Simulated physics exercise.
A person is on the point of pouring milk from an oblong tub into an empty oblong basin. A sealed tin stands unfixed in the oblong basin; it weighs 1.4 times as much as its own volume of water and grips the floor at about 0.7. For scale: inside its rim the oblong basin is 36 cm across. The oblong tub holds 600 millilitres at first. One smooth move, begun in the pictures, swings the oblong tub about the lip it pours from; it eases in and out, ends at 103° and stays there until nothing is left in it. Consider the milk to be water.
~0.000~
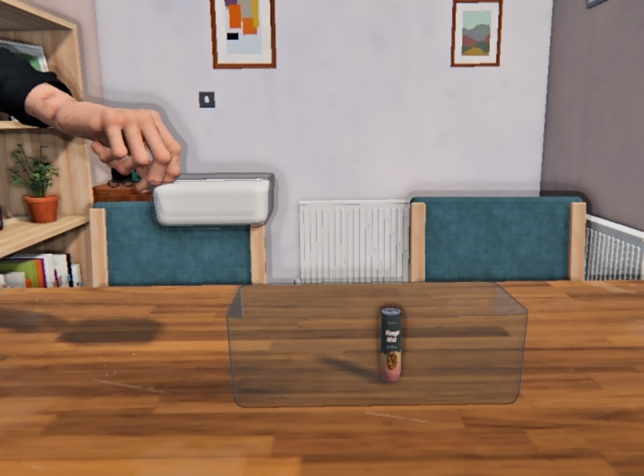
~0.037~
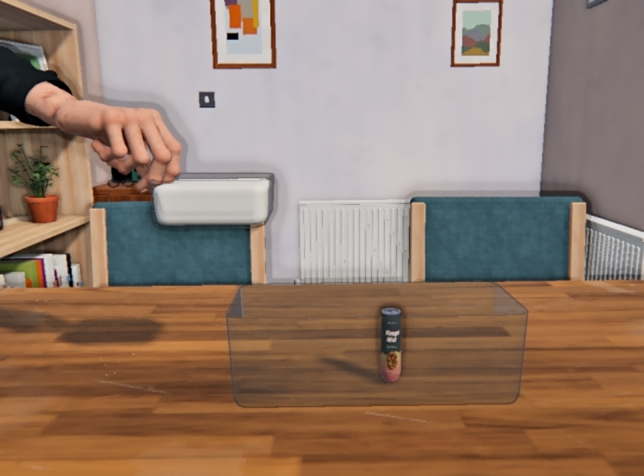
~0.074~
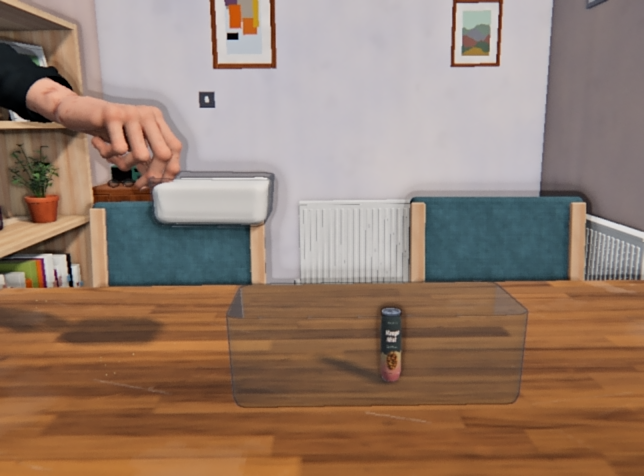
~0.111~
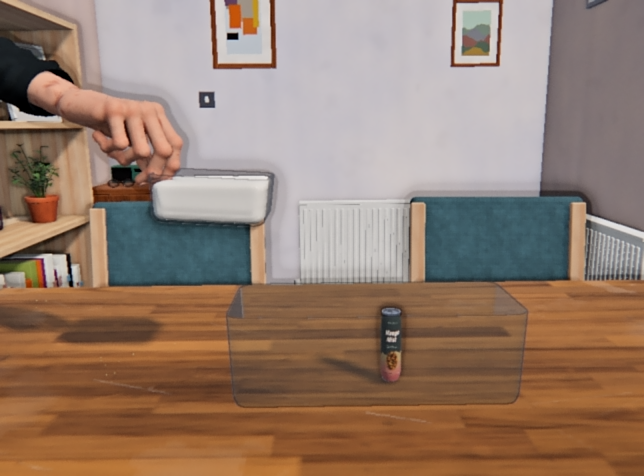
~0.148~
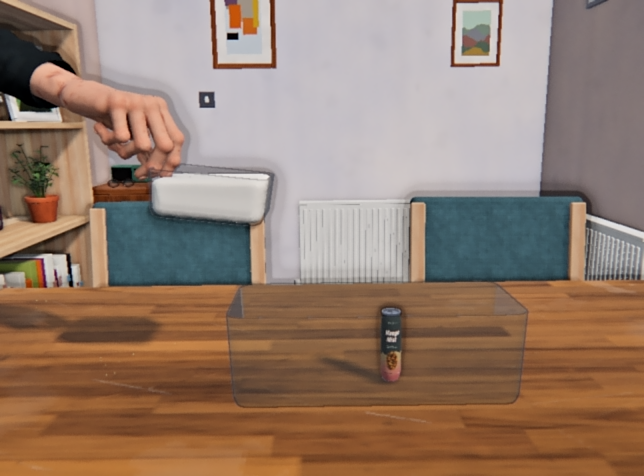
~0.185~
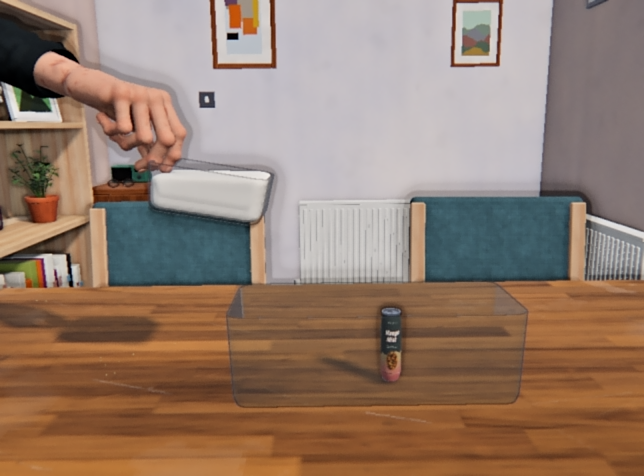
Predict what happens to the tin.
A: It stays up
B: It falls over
It stays up.
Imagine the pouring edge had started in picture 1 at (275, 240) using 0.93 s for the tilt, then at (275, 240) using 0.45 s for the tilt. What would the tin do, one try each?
In the first try it remains standing; in the second it comes down.
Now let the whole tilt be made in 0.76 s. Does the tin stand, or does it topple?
The tin tips over.
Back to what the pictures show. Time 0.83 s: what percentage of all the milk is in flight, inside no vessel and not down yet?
Around 10 per cent of the liquid is in flight.
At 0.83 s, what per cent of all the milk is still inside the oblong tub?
Close to 5 in a hundred.
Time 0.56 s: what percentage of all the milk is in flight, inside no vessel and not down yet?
50 %.
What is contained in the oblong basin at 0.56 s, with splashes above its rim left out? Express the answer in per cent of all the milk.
Near 8 in a hundred.
By 0.56 s the tilt is 67° and 43 per cent is still to pour; the tin stands where it began.
By 0.83 s the tilt is 100° and 5 per cent is still to pour; the tin stands where it began.
By 1.12 s the tilt is 103° and 0 per cent is still to pour; the tin stands where it began.
By 1.43 s the tilt is 103° and 0 per cent is still to pour; the tin stands where it began.
At rest the tin stands where it began.
